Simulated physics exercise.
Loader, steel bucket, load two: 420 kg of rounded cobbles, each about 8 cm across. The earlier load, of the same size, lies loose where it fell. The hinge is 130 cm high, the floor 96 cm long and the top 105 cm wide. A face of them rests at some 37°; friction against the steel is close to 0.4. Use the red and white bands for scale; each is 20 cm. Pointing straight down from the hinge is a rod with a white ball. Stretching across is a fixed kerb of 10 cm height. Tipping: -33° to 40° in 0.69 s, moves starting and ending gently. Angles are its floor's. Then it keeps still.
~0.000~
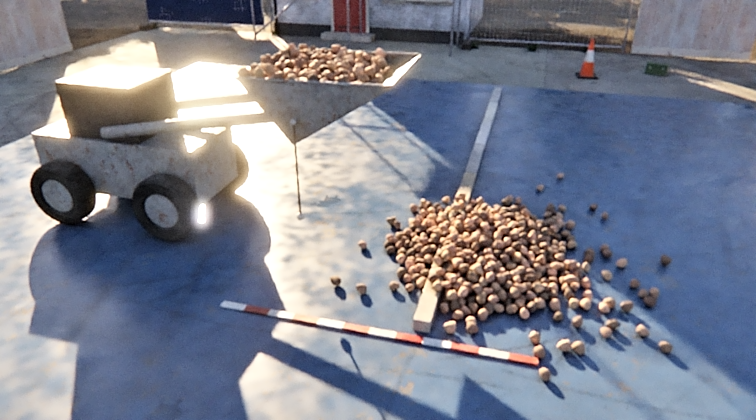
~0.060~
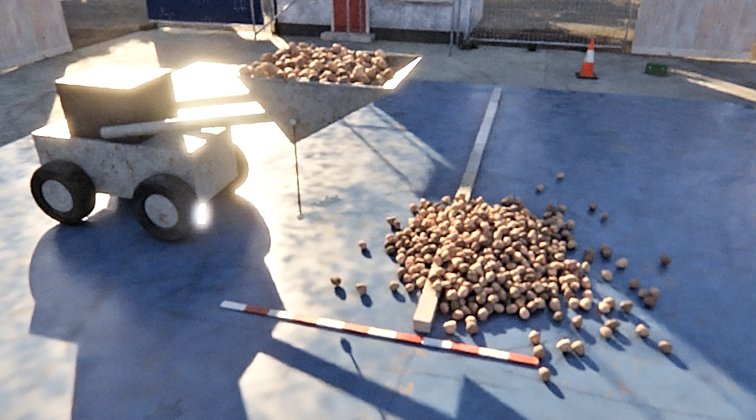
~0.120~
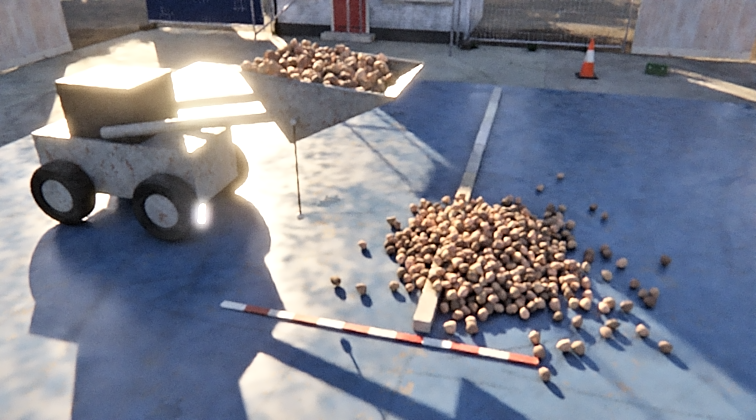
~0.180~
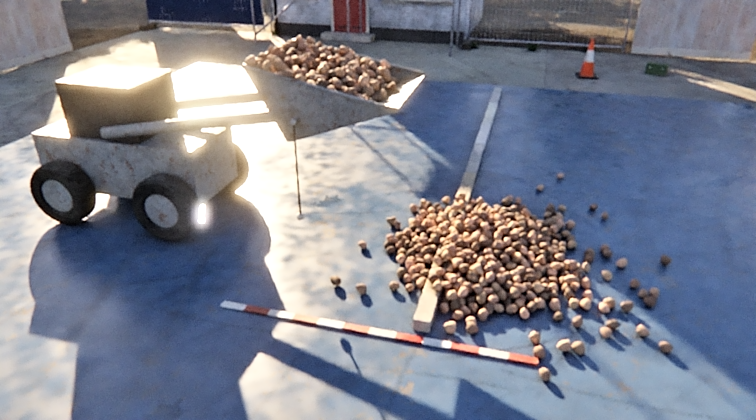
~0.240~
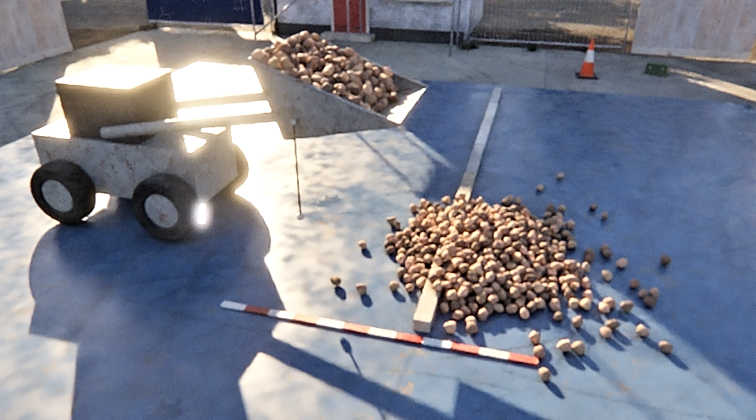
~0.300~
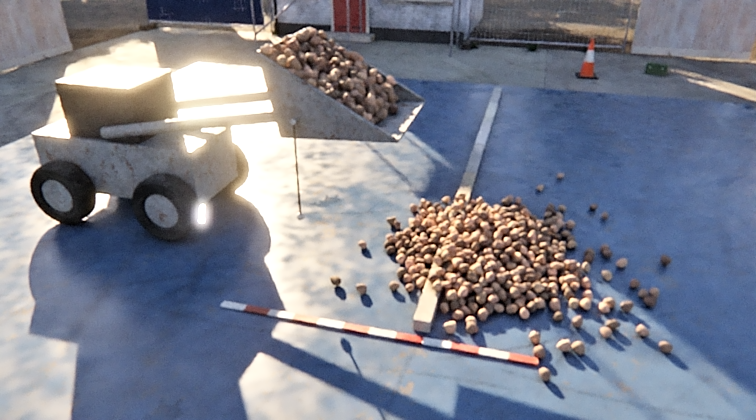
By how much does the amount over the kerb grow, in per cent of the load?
About 17 per cent.
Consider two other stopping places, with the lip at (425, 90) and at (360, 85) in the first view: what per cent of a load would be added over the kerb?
Near 50 in a hundred first, near 5 in a hundred second.
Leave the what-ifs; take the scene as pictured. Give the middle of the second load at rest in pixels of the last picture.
Their centre ends up near (421, 233).
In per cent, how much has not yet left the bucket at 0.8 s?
That works out to about 75 %.
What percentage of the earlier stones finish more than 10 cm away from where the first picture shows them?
I'd say roughly 5 per cent of them.
After 0.5 s the floor is at 29°; in per cent of one load, 100 in the bucket, 19 on this side of the kerb, 81 over the kerb; the foremost stones are at (647, 295).
After 0.8 s the floor is at 40°; in per cent of one load, 77 in the bucket, 43 on this side of the kerb, 81 over the kerb; the foremost stones are at (647, 295).
After 1.1 s the floor is at 40°; in per cent of one load, 19 in the bucket, 93 on this side of the kerb, 88 over the kerb; the foremost stones are at (647, 295).
After 3.7 s the floor is at 40°; in per cent of one load, 0 in the bucket, 102 on this side of the kerb, 98 over the kerb; the foremost stones are at (647, 295). Net gain over the kerb, 17.
